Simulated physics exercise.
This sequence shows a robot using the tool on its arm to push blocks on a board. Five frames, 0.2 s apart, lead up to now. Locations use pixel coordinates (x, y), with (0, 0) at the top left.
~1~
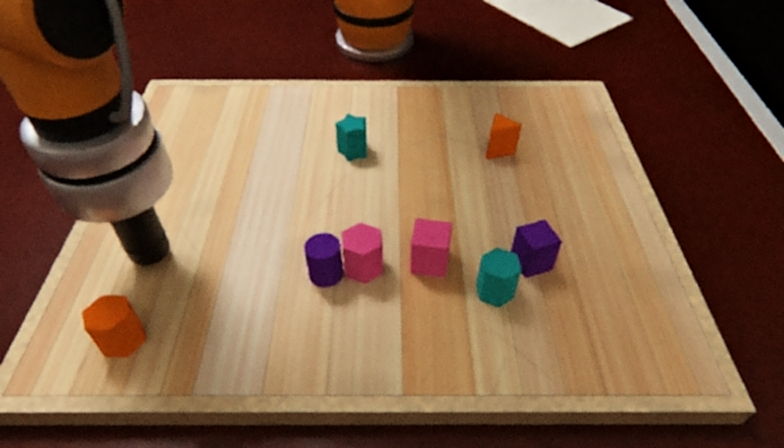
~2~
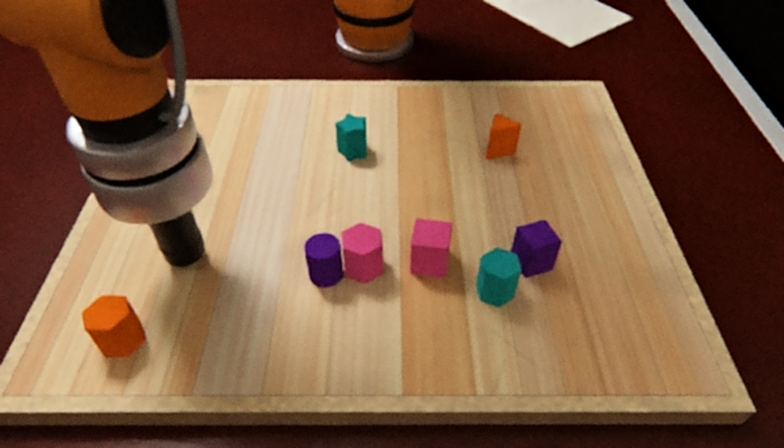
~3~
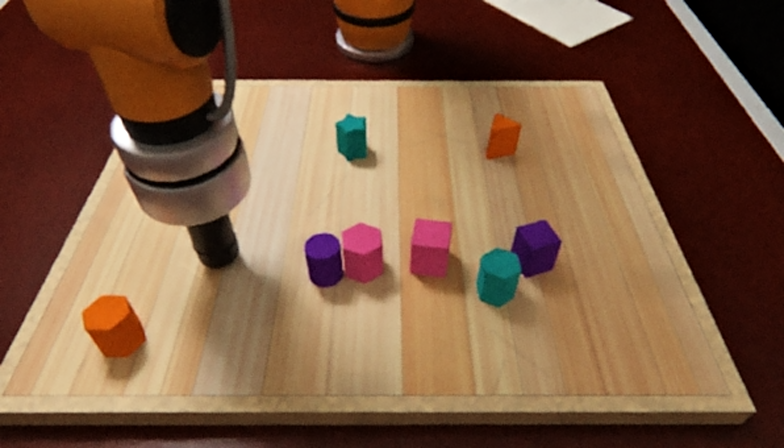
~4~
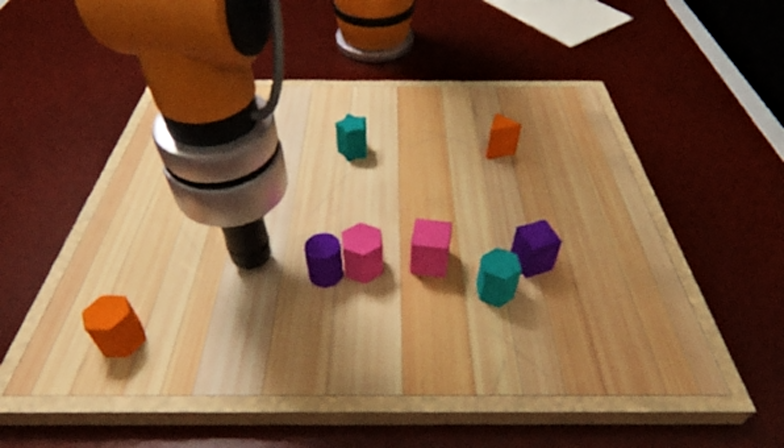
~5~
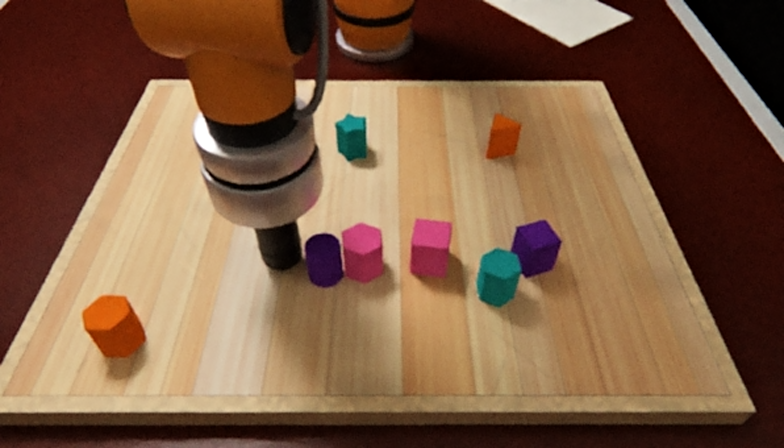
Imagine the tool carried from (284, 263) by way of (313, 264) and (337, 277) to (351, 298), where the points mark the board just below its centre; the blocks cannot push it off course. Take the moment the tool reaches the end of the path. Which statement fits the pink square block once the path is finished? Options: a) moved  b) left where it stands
(b)
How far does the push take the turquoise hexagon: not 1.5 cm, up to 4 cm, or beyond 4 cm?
If I had to pick, the turquoise hexagon travels less than 1.5 cm here.
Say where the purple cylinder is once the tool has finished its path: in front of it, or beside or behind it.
The purple cylinder stays in front.
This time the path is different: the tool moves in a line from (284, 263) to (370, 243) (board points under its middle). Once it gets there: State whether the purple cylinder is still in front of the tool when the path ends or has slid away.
Slid off.
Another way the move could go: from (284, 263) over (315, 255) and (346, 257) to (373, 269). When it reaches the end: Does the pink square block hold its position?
I believe not.
The first path, step by step. Halfway along, tool (326, 263); purple cylinder (351, 262); pink hexagon (377, 238), turned 30° anticlockwise.
At the end, tool (351, 292); purple cylinder (383, 290); pink hexagon (377, 238), turned 30° anticlockwise; pink square block in place; turquoise hexagon in place.
